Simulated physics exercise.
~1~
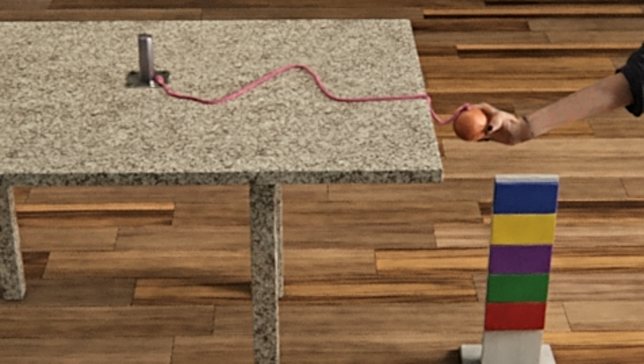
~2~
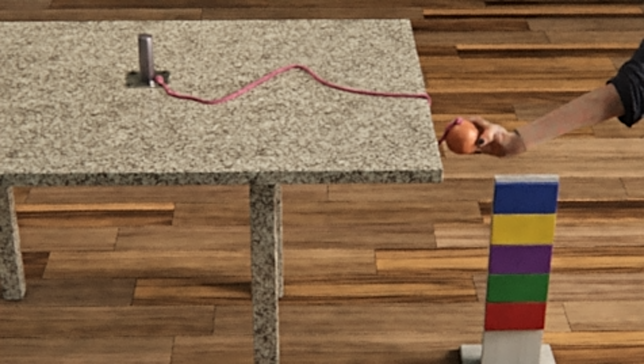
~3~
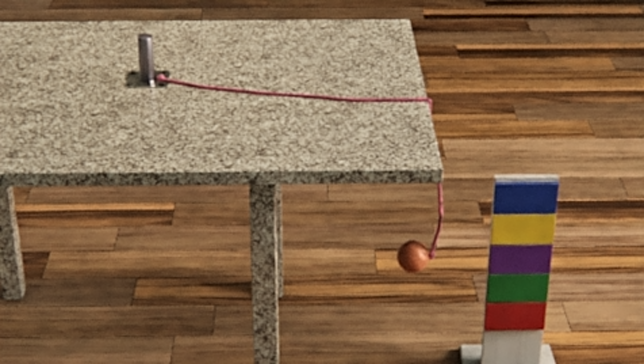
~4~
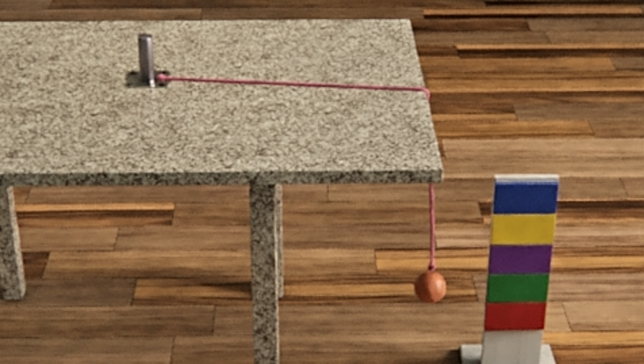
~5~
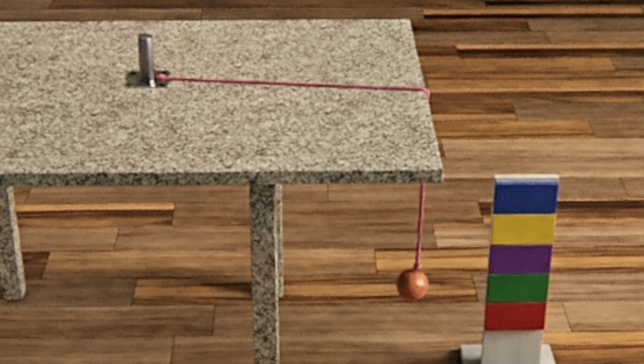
The orange drops from a hand, pulls the cord taut, and hangs level with green.
